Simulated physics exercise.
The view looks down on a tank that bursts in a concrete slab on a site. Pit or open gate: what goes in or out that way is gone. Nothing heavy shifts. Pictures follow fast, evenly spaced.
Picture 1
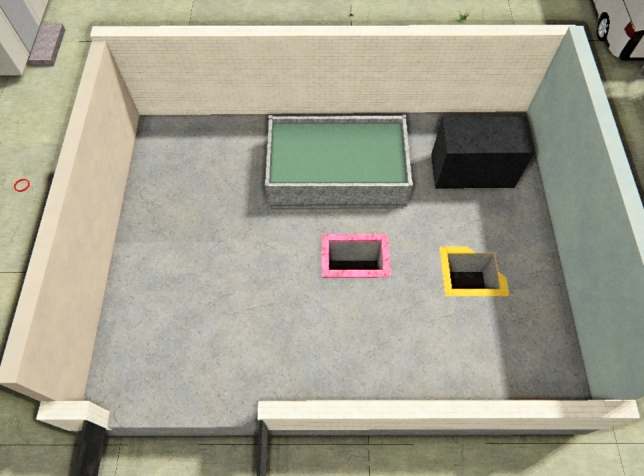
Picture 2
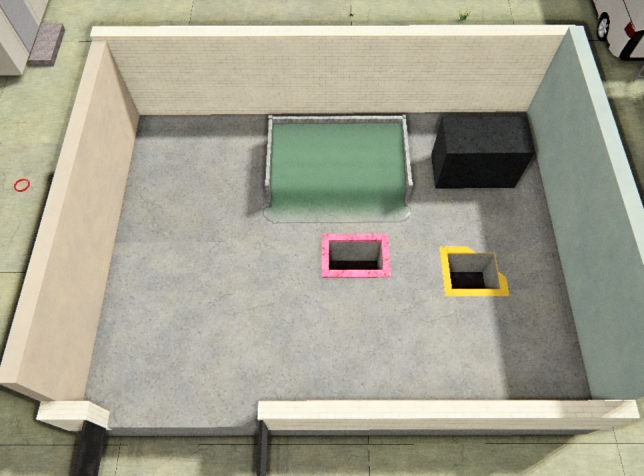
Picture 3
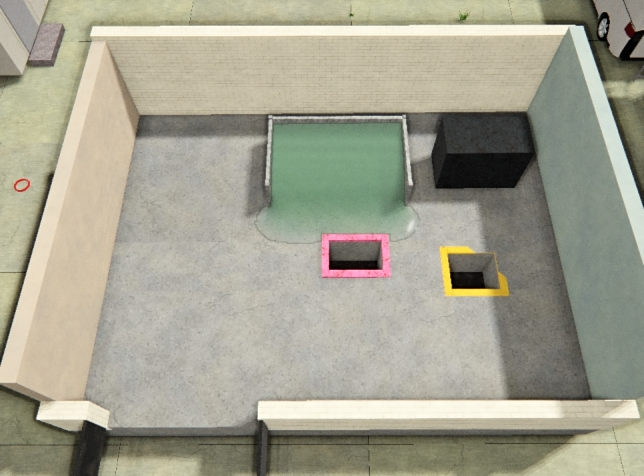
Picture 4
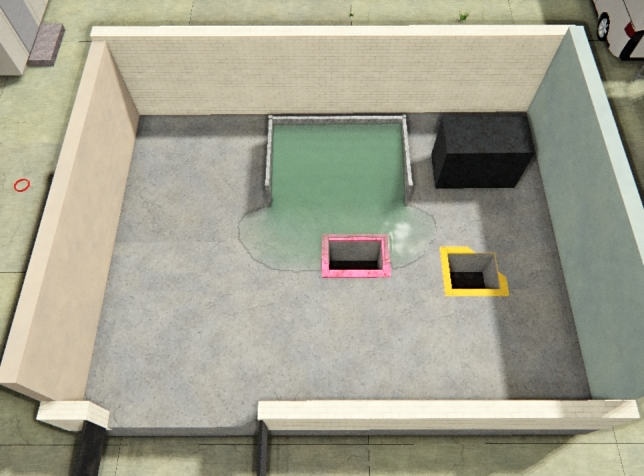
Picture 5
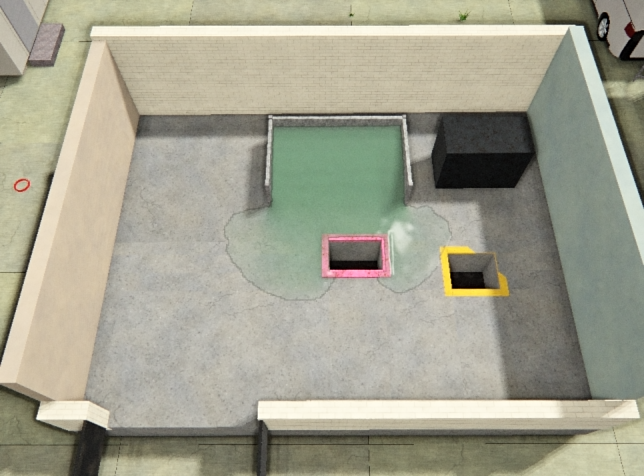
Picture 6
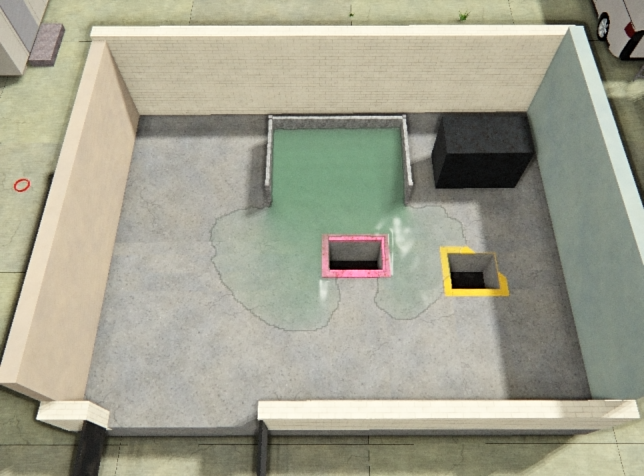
At the start, green water sits still in an open tank against the back wall of a walled concrete slab, beside a black block. The tank's front gives way and water pours out toward the pink-edged pit, then spreads widely around both its sides, its right edge reaching the yellow-edged pit.
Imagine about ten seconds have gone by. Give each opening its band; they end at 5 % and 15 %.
In order: The gate carries off upward of fifteen per cent. The pink pit carries off upward of fifteen per cent. The yellow pit carries off five to fifteen per cent.
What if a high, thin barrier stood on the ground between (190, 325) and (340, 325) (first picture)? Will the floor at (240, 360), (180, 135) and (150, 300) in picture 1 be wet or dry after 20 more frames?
Listed order - dry, dry, wet.
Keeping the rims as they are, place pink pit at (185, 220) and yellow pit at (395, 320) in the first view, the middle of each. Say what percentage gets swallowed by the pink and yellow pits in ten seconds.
The pink pit takes 0 per cent, and the yellow pit takes 25 per cent.
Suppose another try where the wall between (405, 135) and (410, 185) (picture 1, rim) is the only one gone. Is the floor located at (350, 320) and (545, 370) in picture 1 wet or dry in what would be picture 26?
Taking them in order, I'd say not reached and then swamped.
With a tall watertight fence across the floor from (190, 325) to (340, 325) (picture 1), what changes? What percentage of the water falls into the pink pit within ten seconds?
Pink: About 30 %.
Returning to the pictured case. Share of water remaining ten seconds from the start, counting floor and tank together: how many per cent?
Around 34 percent.
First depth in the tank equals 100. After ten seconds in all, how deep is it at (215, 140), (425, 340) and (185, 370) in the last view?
Readings in sequence: 0, 4, 6 percent.
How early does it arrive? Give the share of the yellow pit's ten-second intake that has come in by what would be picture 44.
I make it 65 per cent.
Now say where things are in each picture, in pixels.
The first picture shows still water in the open tank at (338, 153).
In the second picture, the front is at (266, 210), out from the gap at (338, 197).
In the third picture, water pours out at (338, 199) and has run to (262, 227).
In the fourth picture, water pours out at (338, 199) and has run to (245, 238).
In the fifth picture, the front is at (249, 275), out from the gap at (338, 199).
In the sixth picture, water pours out at (338, 200) and has run to (275, 321).
A moment on, water covers 35 % of the floor; the gate 0 %, the pink pit 17 %, the yellow pit 1 %.
Next, water covers 45 % of the floor; the gate 4 %, the pink pit 24 %, the yellow pit 2 %.
Then, water covers 50 % of the floor; the gate 13 %, the pink pit 28 %, the yellow pit 4 %.
Later, water covers 60 % of the floor; the gate 22 %, the pink pit 29 %, the yellow pit 6 %.
In the end, water covers 60 % of the floor; the gate 28 %, the pink pit 29 %, the yellow pit 8 %.
